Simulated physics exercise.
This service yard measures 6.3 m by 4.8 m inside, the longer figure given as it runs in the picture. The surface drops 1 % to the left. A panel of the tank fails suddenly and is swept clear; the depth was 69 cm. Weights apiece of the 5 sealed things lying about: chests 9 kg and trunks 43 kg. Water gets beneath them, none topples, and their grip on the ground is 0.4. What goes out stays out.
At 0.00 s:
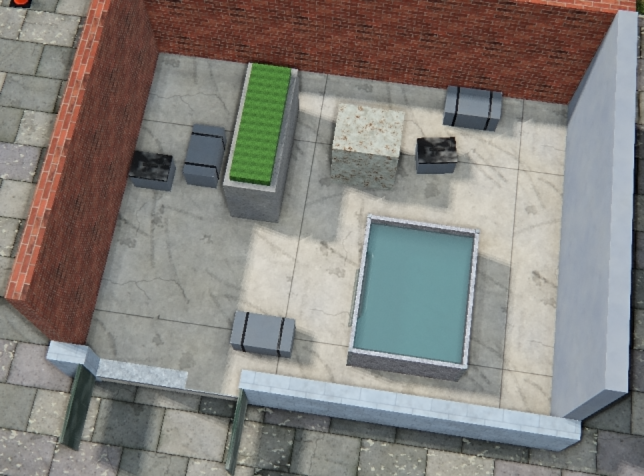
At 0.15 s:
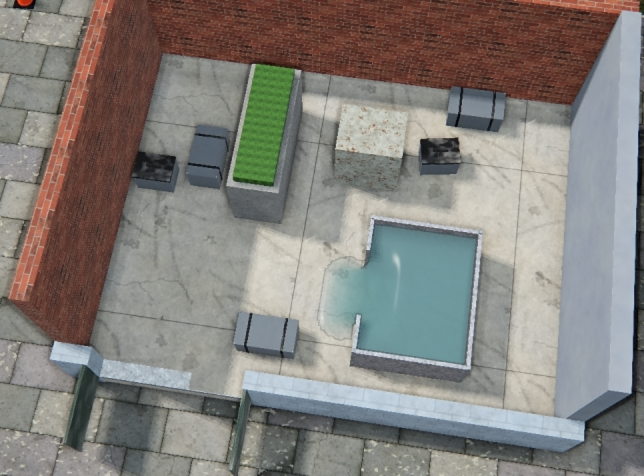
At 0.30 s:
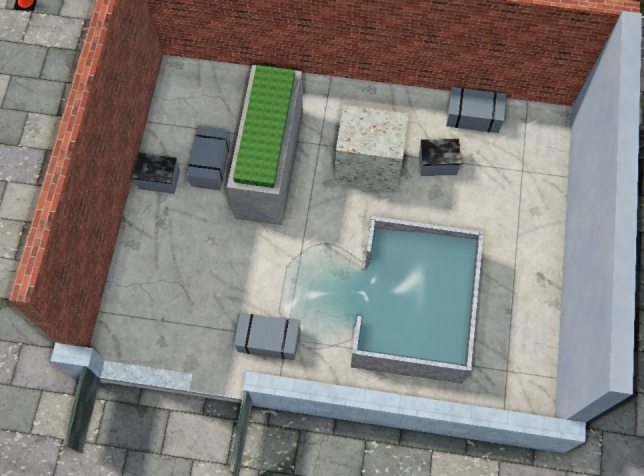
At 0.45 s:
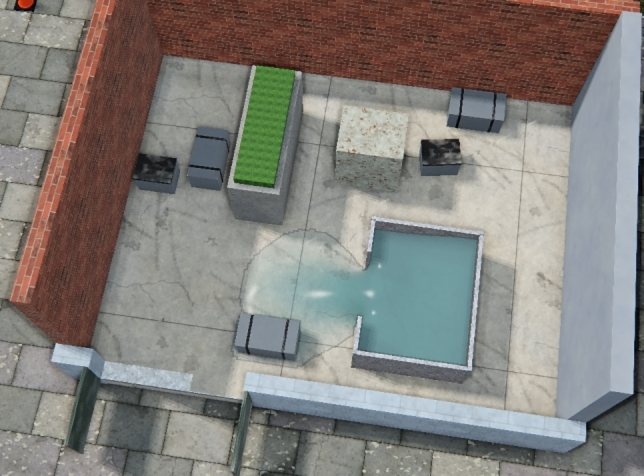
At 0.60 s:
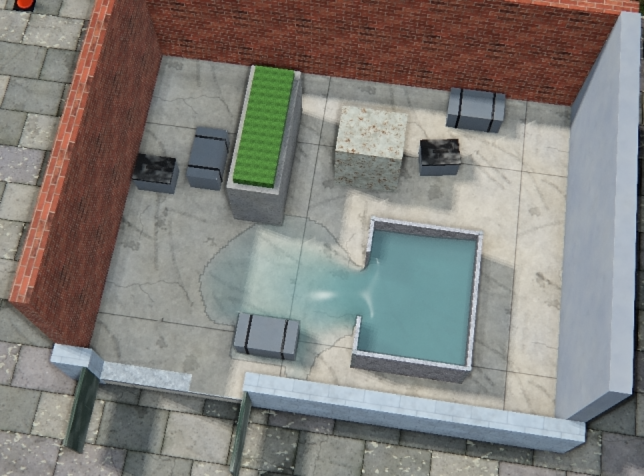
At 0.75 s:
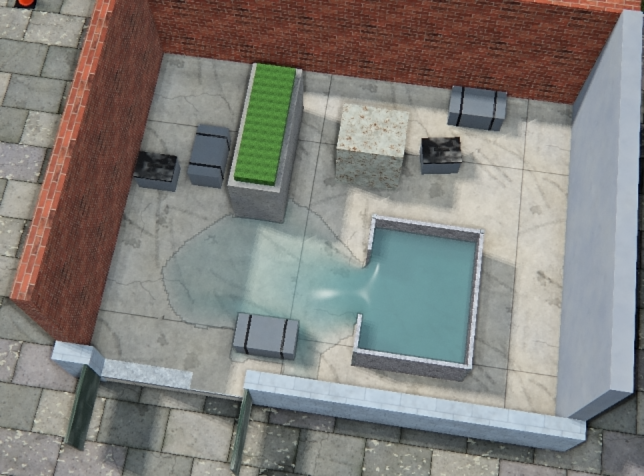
We see a walled yard with a water-filled tank whose left side opens, letting water pour out and spread leftward across the concrete floor, around the grey box near the front, while the scattered boxes show no clear movement.
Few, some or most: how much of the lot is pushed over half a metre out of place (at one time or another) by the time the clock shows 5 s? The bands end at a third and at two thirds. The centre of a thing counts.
Share: One to two thirds.
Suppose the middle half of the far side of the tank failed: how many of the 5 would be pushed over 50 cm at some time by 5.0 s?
Then 2.
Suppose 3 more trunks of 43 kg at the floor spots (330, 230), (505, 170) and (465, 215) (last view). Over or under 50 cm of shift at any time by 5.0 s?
In that order: Less, short of it, short of it.
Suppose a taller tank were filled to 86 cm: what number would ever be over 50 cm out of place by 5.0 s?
In that case 2 of them.
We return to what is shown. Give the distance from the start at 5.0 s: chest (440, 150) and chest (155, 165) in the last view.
In that order: 0 cm, 250 cm.
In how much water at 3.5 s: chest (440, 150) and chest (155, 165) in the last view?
Roughly 0 and 6 cm.
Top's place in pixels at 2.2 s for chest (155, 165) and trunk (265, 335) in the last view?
Near (176, 123) and (194, 367).
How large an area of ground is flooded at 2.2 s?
Some 15 m2.
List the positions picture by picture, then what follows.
A trunk at (263, 331), on the bottom; a chest at (151, 166) rests on the ground; water covers 2.5 m2; 0 of 5 have shifted, in the first picture.
A trunk at (266, 332) rests on the ground; a chest at (154, 166) rests on the ground; 3.0 m2 under water; 0 of 5 have shifted, in the second picture.
A trunk at (267, 333) rests on the ground; a chest at (155, 168), on the bottom; water covers 3.8 m2; 0 of 5 have shifted, in the third picture.
A trunk at (268, 333) rests on the ground; a chest at (155, 168) rests on the ground; 4.6 m2 under water; 0 of 5 have shifted, in the fourth picture.
A trunk at (267, 334), on the bottom; a chest at (154, 168) rests on the ground; water covers 5.6 m2; 0 of 5 have shifted, in the fifth picture.
A trunk at (266, 333), on the bottom, 3 cm from its start; a chest at (155, 166), on the bottom; water covers 6.7 m2; 0 of 5 have shifted, in the sixth picture.
After 1.1 s 0 of 5 are over 50 cm from their spots; 0 afloat.
After 2.2 s 2 of 5 are over 50 cm from their spots; 0 afloat.
After 3.5 s 2 of 5 are over 50 cm from their spots; 1 afloat.
After 5.0 s 2 of 5 are over 50 cm from their spots, and 2 have been at some point; 1 afloat.
